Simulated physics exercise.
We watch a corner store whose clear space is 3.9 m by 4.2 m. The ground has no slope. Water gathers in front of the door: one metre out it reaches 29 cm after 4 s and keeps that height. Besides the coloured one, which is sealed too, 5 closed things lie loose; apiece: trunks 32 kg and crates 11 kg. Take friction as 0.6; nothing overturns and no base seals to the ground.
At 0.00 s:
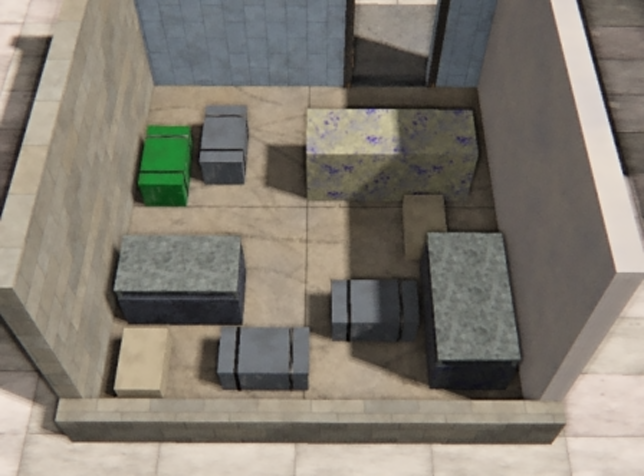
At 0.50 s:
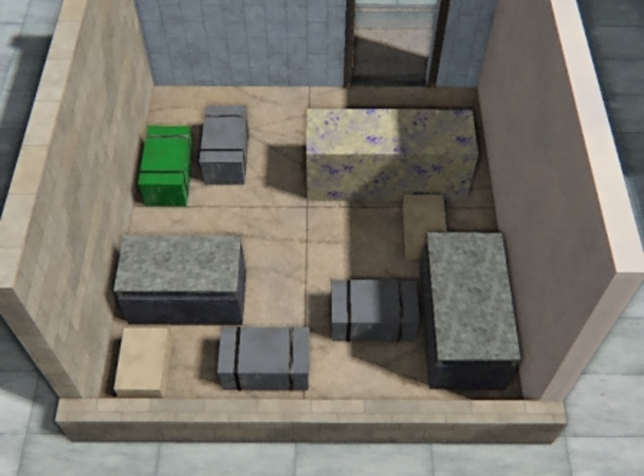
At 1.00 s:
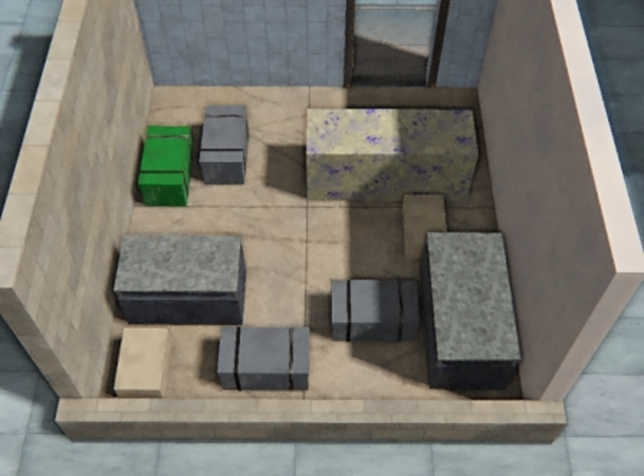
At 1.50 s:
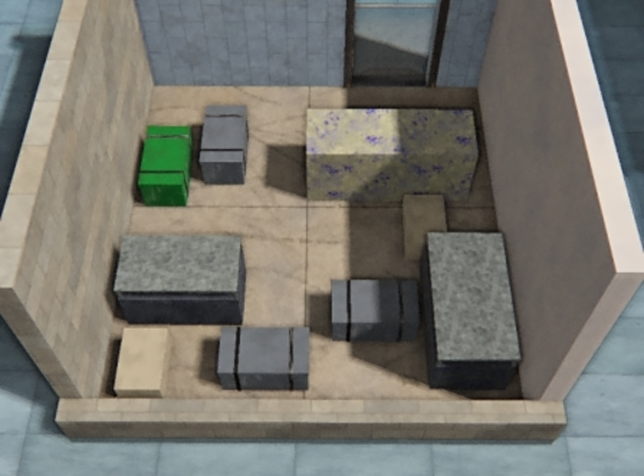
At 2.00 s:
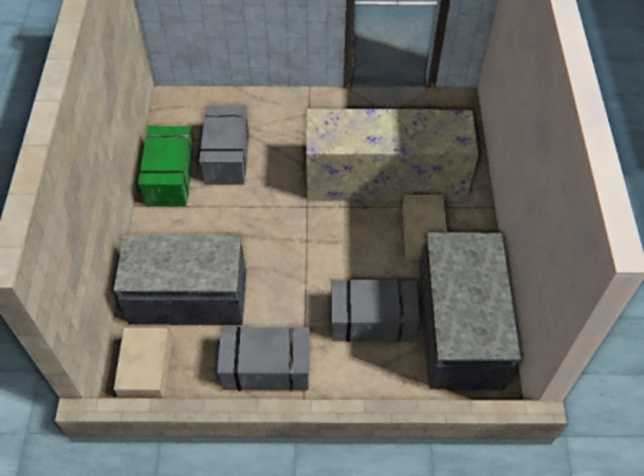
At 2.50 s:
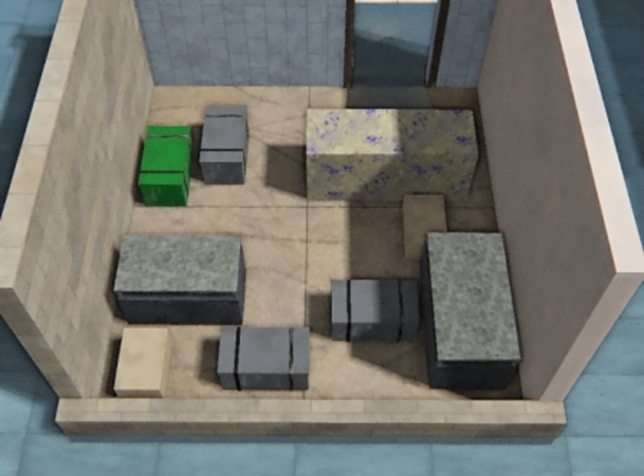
At first, a green trunk, grey trunks and other blocky objects sit still inside a small walled store, with pale, dry-looking paving outside. Then the ground around the walls turns bluish as water gathers, and the tint deepens beyond the doorway at the back, while nothing inside visibly shifts.
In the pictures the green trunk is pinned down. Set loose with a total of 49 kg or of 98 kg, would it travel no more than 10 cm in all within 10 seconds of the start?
For it, only the higher weight holds it.
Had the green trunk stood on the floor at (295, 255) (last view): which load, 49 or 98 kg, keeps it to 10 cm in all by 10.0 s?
Either load holds.
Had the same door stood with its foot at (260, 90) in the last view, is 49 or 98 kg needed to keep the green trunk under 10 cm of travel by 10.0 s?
Then only the larger load is enough.
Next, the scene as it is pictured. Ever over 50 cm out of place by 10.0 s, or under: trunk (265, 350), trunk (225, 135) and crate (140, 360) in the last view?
In turn: Under, more, short of it.
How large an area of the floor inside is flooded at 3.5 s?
Roughly 2.5 m2.
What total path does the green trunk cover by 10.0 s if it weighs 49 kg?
Some 80 cm in all.
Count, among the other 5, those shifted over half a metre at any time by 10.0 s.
That makes 2.
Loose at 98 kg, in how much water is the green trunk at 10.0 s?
About 15 cm.
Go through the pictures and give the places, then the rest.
In the first picture, the green trunk at (164, 154), on the bottom; water covers 0.0 m2; 0 of 6 have shifted.
In the second picture, the green trunk at (164, 154), on the bottom; 0.0 m2 under water; 0 of 6 have shifted.
In the third picture, the green trunk at (164, 154) rests on the ground; 0.0 m2 under water; 0 of 6 have shifted.
In the fourth picture, the green trunk at (164, 154) rests on the ground; water covers 0.0 m2; 0 of 6 have shifted.
In the fifth picture, the green trunk at (164, 154), on the bottom; water covers 0.2 m2; 0 of 6 have shifted.
In the sixth picture, the green trunk at (164, 154), on the bottom; 0.9 m2 under water; 0 of 6 have shifted.
After 3.5 s the green trunk would be 0 cm from its start with 49 kg and 0 cm from its start with 98 kg; 0 cm of water round it then.
After 4.5 s the green trunk would be 0 cm from its start with 49 kg and 0 cm from its start with 98 kg; 0 cm of water round it then.
After 7.0 s the green trunk would be 1 cm from its start with 49 kg and 0 cm from its start with 98 kg; 7 cm of water round it then.
After 10.0 s the green trunk would be 80 cm from its start with 49 kg and 0 cm from its start with 98 kg; 15 cm of water round it then.
